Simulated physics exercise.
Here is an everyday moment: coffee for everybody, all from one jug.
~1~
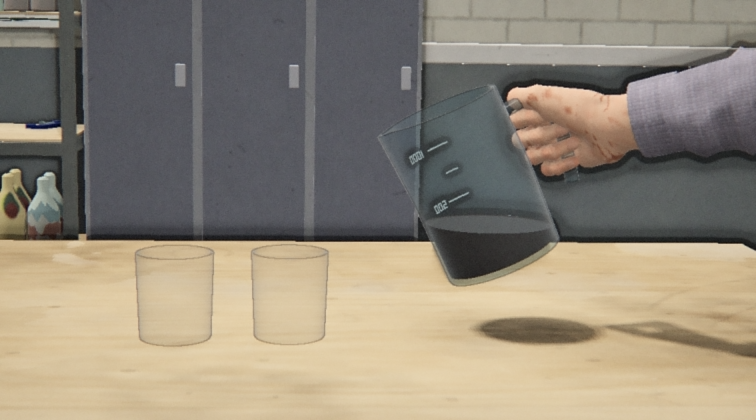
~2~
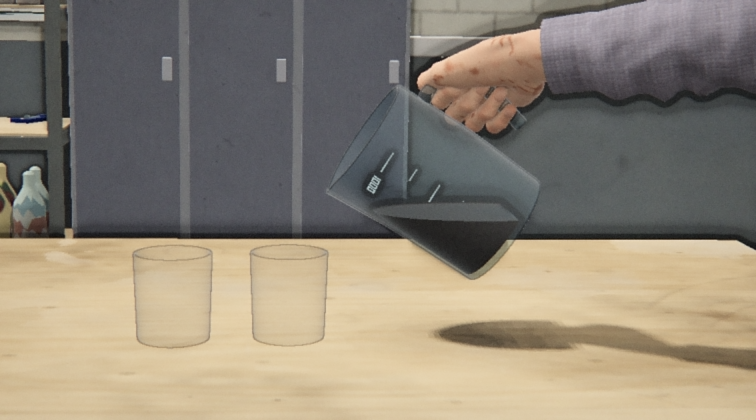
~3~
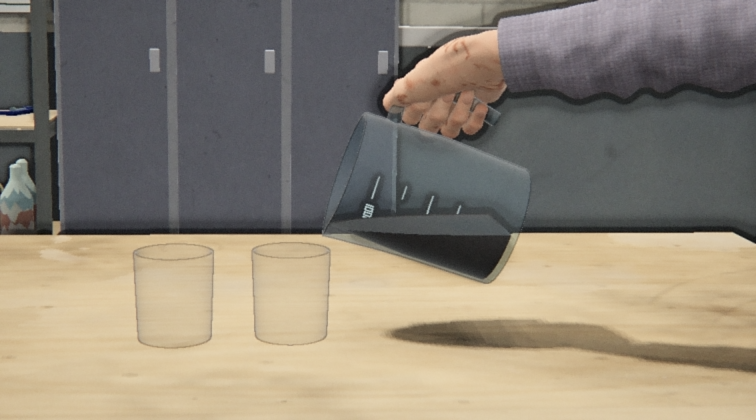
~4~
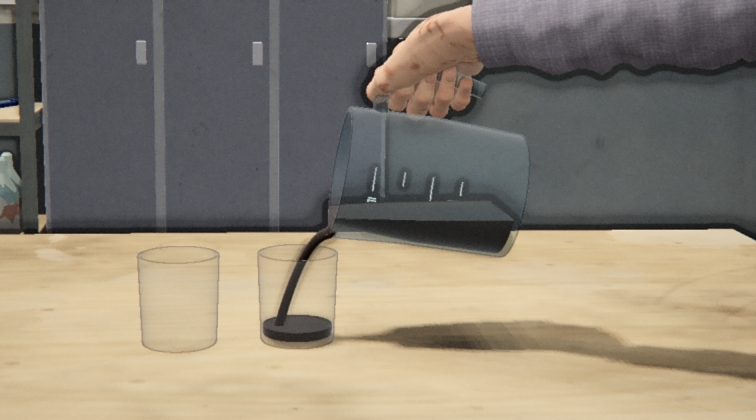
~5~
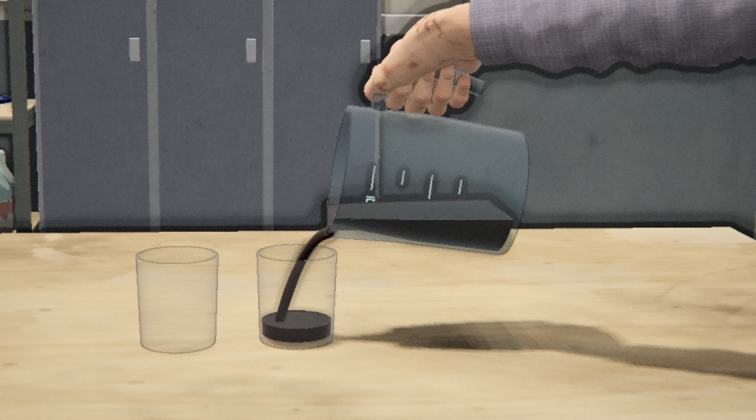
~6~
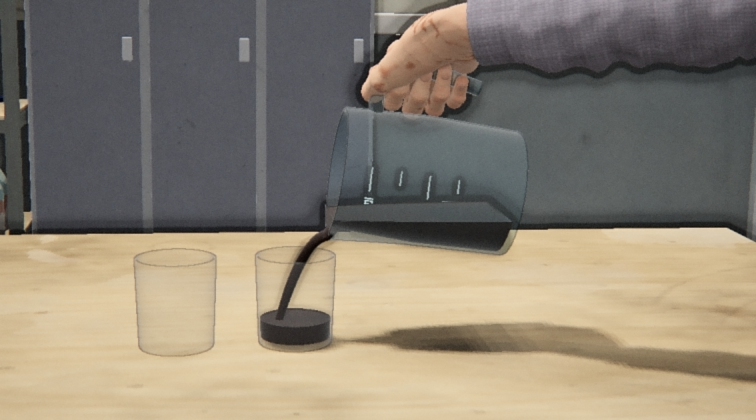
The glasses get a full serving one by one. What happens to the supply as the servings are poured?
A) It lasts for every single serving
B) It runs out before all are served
The answer is B.
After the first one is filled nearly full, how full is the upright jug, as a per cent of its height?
Level: Approx. 5 %.
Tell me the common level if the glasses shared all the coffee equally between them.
Each would be filled to around 60 per cent of its height.
Soon after, the first is about half full.
Later, the first is done and the jug has about a quarter of its load.
In the end, the jug is empty with one filled and the next at about a third of a serving.
